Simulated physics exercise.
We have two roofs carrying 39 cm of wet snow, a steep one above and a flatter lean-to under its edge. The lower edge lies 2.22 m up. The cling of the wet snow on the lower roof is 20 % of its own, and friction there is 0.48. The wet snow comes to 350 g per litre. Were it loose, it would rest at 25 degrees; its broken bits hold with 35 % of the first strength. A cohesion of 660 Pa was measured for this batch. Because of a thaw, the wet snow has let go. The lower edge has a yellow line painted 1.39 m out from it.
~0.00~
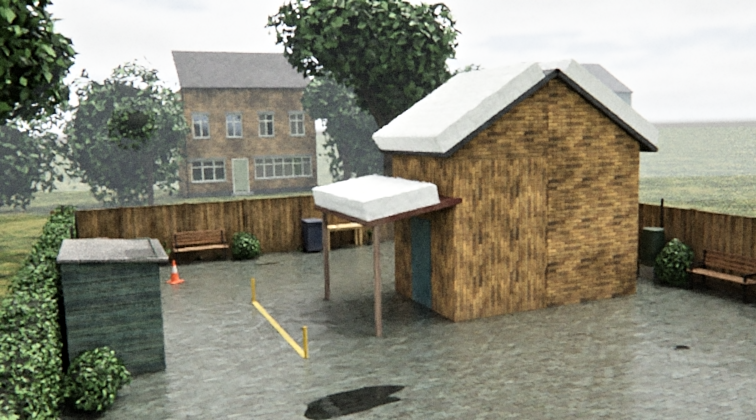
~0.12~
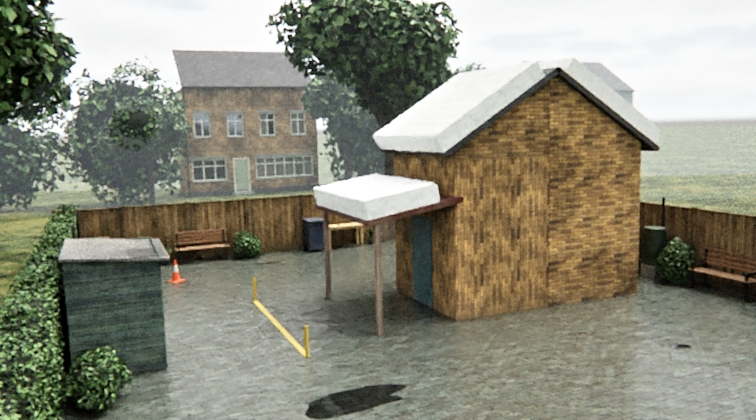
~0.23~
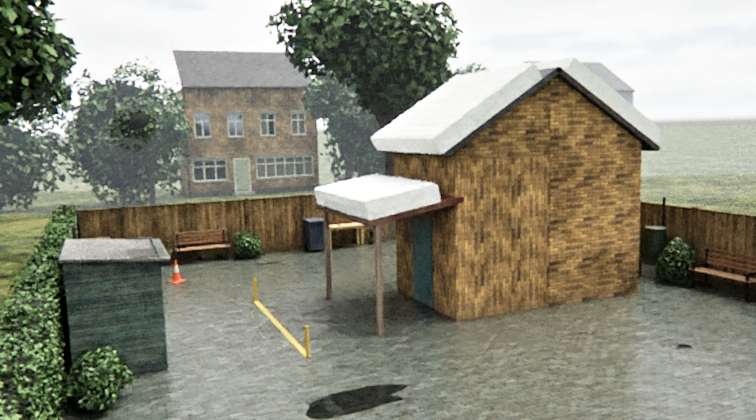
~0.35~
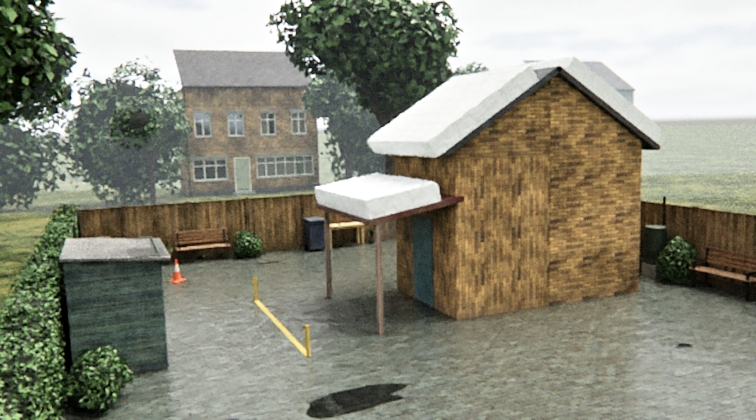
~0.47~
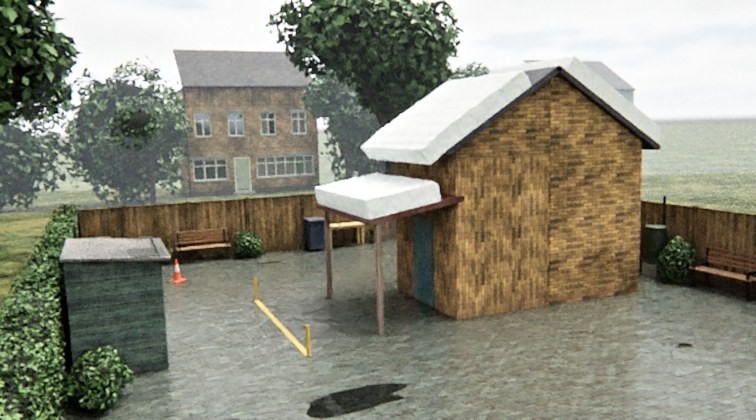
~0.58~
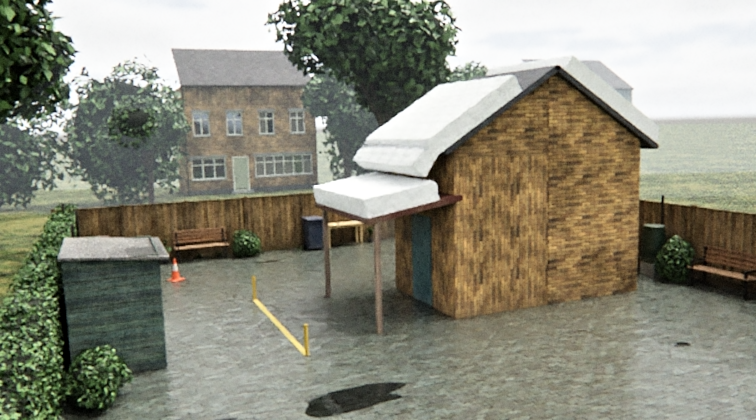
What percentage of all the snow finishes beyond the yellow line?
About 37 %.
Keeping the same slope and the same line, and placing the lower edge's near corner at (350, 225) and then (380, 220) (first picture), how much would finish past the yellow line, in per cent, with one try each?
Close to 30 % on the first try, close to 45 % on the next.
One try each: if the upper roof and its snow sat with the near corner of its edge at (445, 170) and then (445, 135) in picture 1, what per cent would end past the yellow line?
In turn about 16 %, 50 %.
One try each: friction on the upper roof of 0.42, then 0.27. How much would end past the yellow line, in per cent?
In turn about 8 %, 25 %.
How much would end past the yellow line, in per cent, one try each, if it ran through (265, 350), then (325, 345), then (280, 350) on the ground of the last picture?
Respectively about 20 in a hundred, 45 in a hundred and 30 in a hundred.
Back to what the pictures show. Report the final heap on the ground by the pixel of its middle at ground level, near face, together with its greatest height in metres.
Middle around (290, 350); height roughly 0.4 m.
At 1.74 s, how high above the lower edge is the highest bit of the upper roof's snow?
Roughly 0.7 m.
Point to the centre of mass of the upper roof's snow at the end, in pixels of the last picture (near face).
Near face, approx. (301, 311).
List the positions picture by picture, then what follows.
The first picture shows foremost bit of the wet snow at (443, 147).
The second picture shows foremost bit of the wet snow at (443, 147), its middle shifted 2.7 cm.
The third picture shows foremost bit of the wet snow at (441, 150), its middle shifted 11 cm, 4 % of it past the upper edge, in one piece.
The fourth picture shows foremost bit of the wet snow at (436, 139), its middle shifted 24 cm, 9 % of it past the upper edge, in one piece.
The fifth picture shows foremost bit of the wet snow at (429, 152), its middle shifted 42 cm, 15 % of it past the upper edge, in one piece.
The sixth picture shows foremost bit of the wet snow at (419, 160), its middle shifted 66 cm, 24 % of it past the upper edge, cracking.
After 1.11 s, none is below the lower edge and 0 % is past the line.
After 1.74 s, 35 % is below the lower edge and 8 % is past the line.
After 2.37 s, 62 % is below the lower edge and 35 % is past the line.
After 3.00 s, 65 % is below the lower edge and 37 % is past the line.
After 4.30 s, 68 % is below the lower edge and 37 % is past the line.
